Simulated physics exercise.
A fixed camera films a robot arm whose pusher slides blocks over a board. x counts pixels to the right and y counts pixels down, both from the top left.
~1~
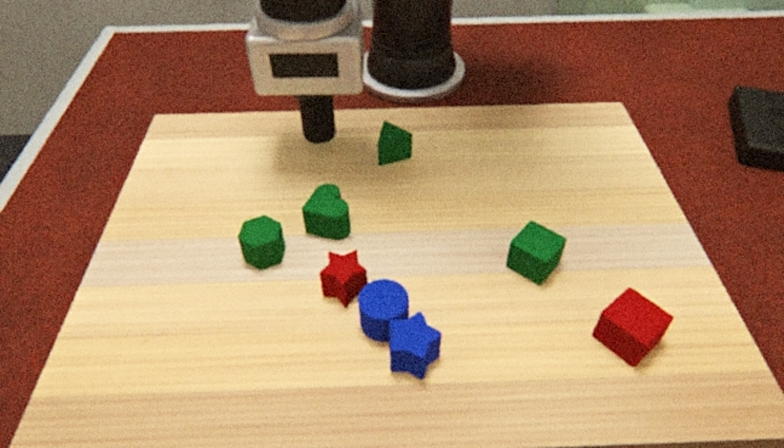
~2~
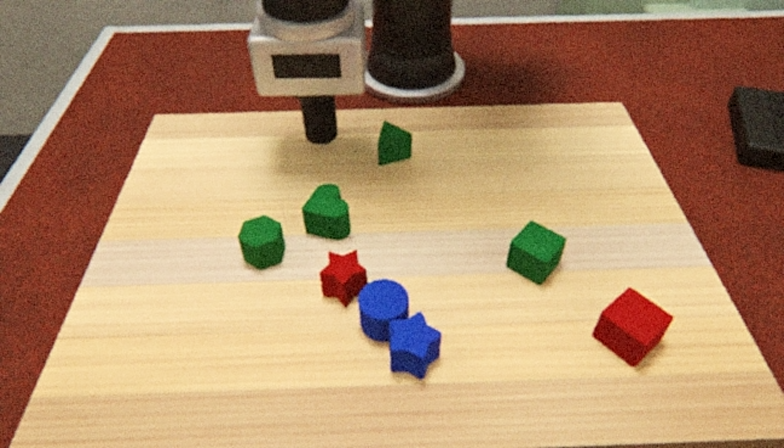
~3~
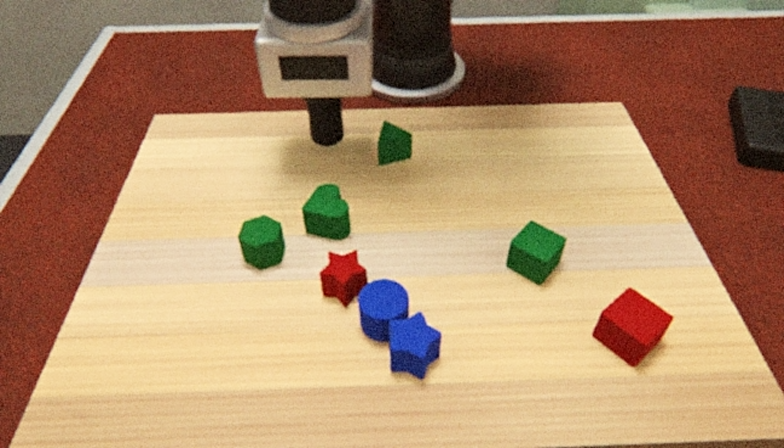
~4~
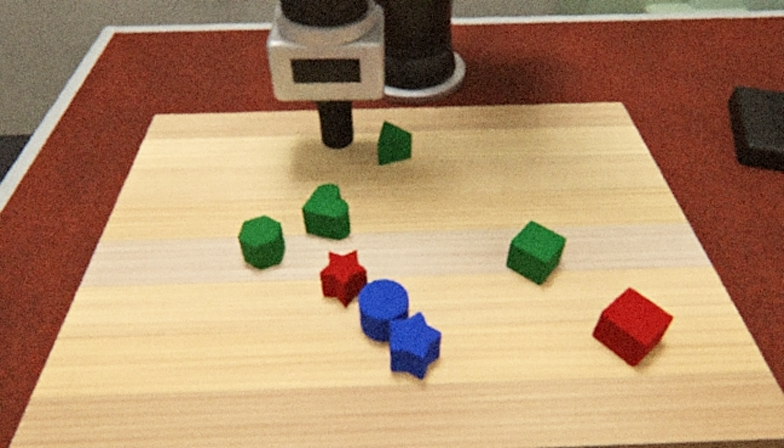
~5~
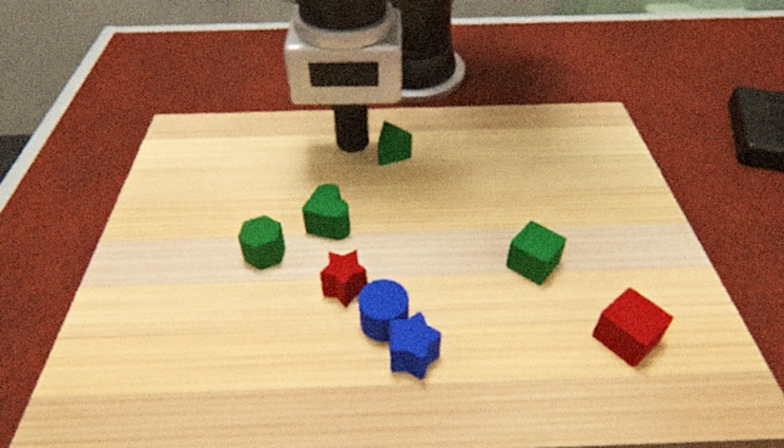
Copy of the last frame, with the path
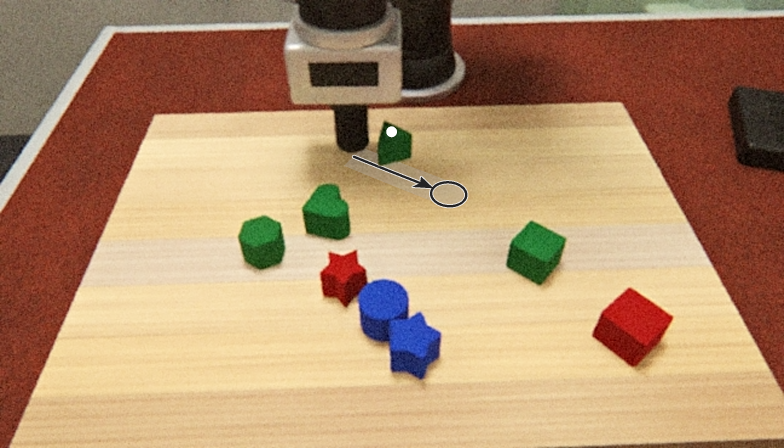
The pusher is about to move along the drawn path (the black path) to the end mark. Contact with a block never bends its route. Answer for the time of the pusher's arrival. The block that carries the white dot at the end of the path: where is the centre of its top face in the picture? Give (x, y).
In the picture, that point is around (410, 134).
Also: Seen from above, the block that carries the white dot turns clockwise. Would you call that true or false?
Answer: False.
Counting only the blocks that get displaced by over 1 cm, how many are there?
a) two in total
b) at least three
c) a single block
c (a single block)
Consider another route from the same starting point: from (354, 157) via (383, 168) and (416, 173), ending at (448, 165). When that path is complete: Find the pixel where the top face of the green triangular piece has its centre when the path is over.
Top centre: (427, 128).
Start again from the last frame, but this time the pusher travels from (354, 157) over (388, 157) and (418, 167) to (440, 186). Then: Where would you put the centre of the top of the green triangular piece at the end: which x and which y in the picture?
I think it will end close to (439, 132).
Drawn move, from (354, 157) directly to (449, 194); the dot is on the green triangular piece.
The first path, step by step. One third of the way, pusher (384, 156); green triangular piece (406, 134), turned 55° anticlockwise.
Two thirds of the way, pusher (416, 168); green triangular piece (410, 134), turned 70° anticlockwise.
At the end, pusher (450, 181); green triangular piece (410, 134), turned 70° anticlockwise.
